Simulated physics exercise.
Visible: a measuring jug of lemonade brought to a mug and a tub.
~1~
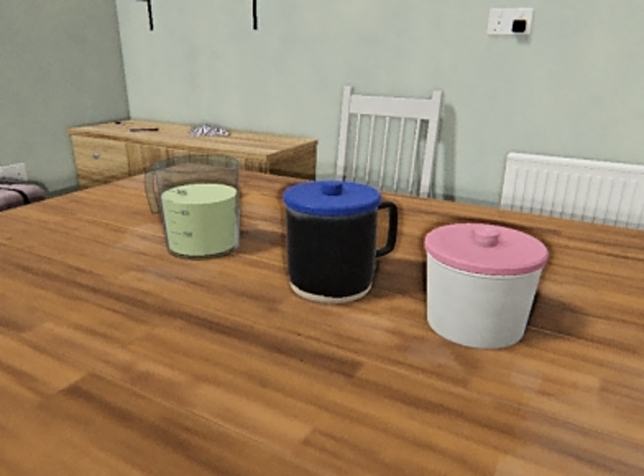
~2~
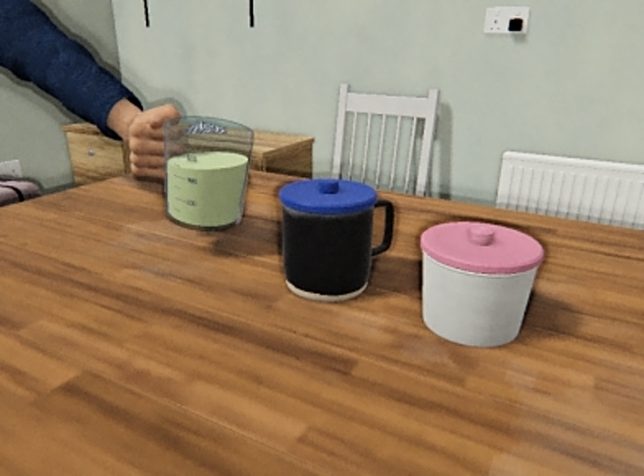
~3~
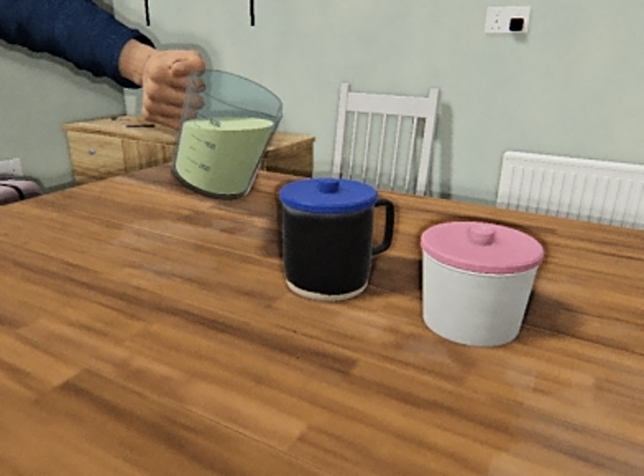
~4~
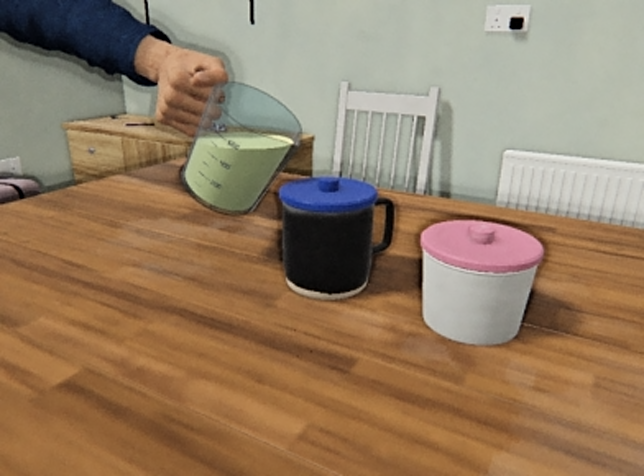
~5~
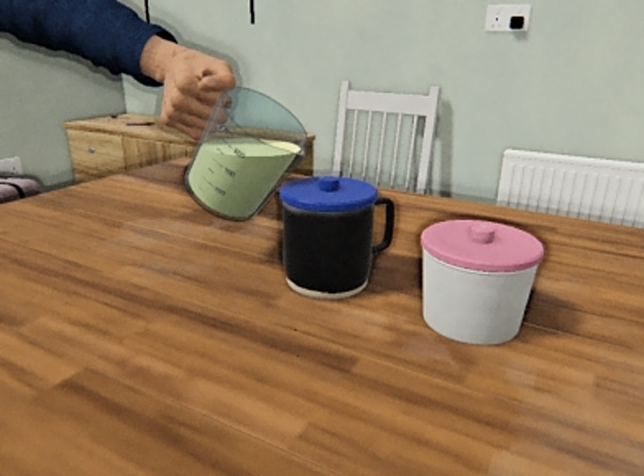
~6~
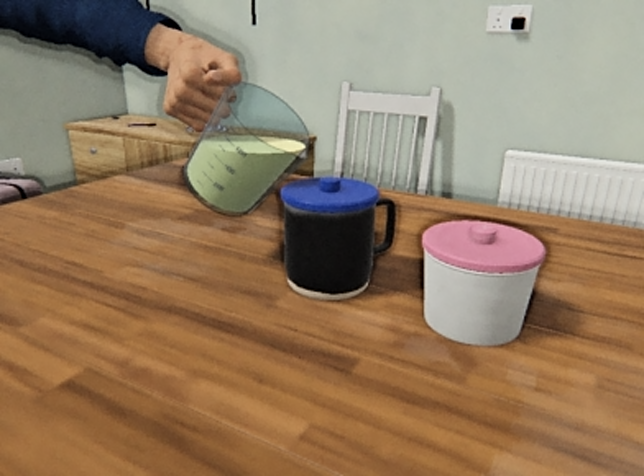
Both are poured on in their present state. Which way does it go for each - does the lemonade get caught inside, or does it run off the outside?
As I see it, the mug deflects it. The tub deflects it.
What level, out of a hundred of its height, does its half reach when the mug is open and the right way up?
Going by my count, 40 in a hundred.
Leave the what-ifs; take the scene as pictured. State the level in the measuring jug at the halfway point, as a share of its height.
It comes up to something like 30 percent.
A moment on, it hits the lid of the mug and runs off.
Further on, it hits the lid of the tub and runs off.
When it is over, the mug is empty, in a puddle; the tub is empty, in a puddle.
